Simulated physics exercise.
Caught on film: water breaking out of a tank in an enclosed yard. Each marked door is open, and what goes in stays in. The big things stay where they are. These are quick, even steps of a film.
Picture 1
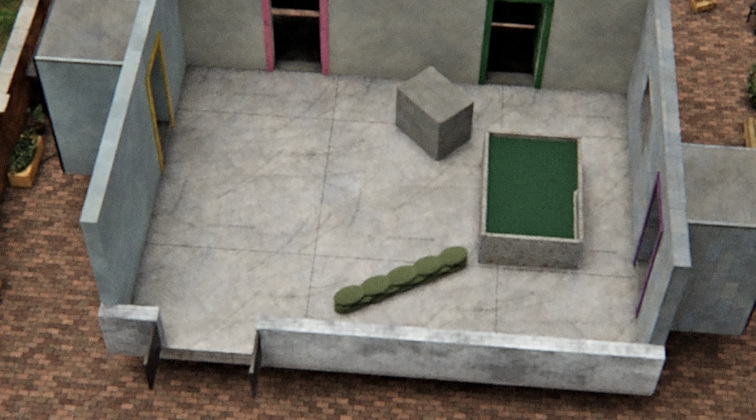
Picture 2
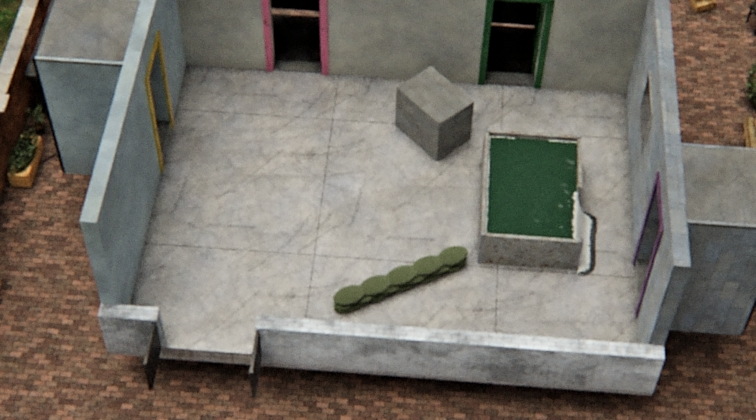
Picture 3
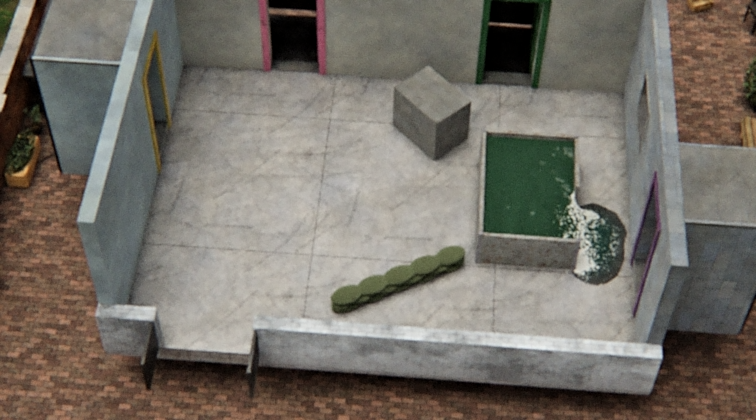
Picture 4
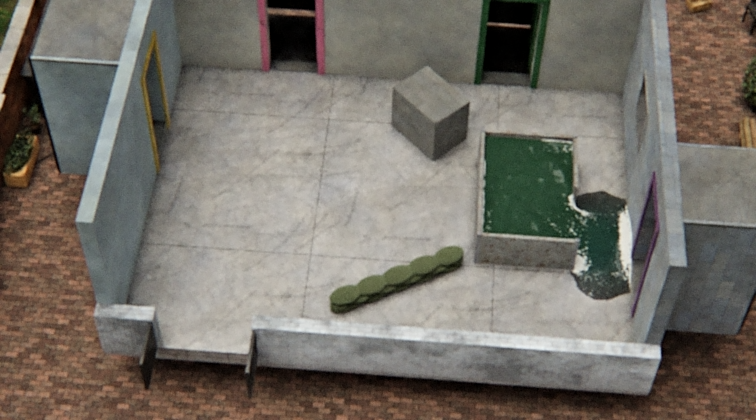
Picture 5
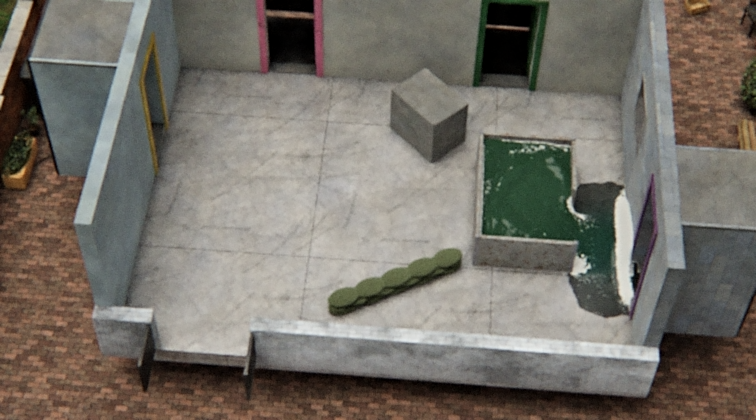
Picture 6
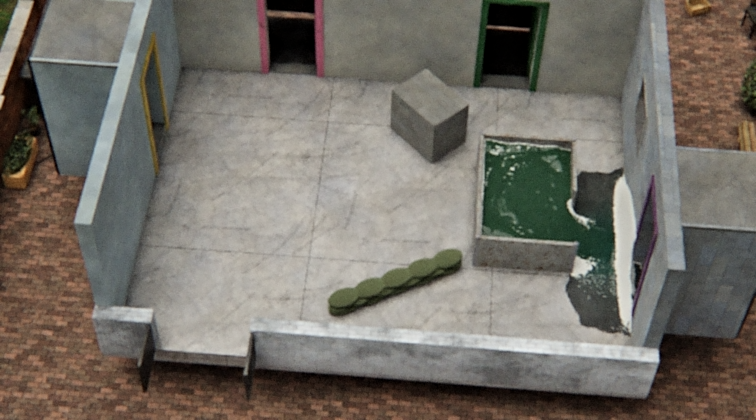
Walled yard with green water breaking from the right side of an open tank, foaming across paving and spreading along the right wall.
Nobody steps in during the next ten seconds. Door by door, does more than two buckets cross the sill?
One by one: The green door stays under that; the yellow door stays under that; the purple door takes more than that; the pink door stays under that.
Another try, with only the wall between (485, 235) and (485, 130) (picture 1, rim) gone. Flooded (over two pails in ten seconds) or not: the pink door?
Then: The pink one is over.
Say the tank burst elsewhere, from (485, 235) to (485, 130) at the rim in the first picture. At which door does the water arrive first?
It is the yellow one.
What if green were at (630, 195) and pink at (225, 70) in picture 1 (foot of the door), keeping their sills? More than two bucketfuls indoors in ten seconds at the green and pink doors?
The green door takes more, the pink door takes less.
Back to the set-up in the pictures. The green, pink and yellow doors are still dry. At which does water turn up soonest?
I say the green one.
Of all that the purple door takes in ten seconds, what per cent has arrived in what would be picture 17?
Close to 80 %.
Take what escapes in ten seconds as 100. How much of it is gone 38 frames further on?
I make it 75 per cent.
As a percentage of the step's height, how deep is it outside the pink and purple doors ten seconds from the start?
In turn 70 and 30 per cent.
A moment on, water covers 10 % of the floor; the green door not reached, the yellow door not reached, the purple door over two buckets in, the pink door not reached.
Next, water covers 20 % of the floor; the green door wet at the sill, nothing in, the yellow door not reached, the purple door far over two buckets in, the pink door not reached.
Then, water covers 35 % of the floor; the green door under two buckets in, the yellow door not reached, the purple door far over two buckets in, the pink door not reached.
Later, water covers 65 % of the floor; the green door under two buckets in, the yellow door not reached, the purple door far over two buckets in, the pink door wet at the sill, nothing in.
In the end, water covers 80 % of the floor; the green door under two buckets in, the yellow door wet at the sill, nothing in, the purple door far over two buckets in, the pink door wet at the sill, nothing in.
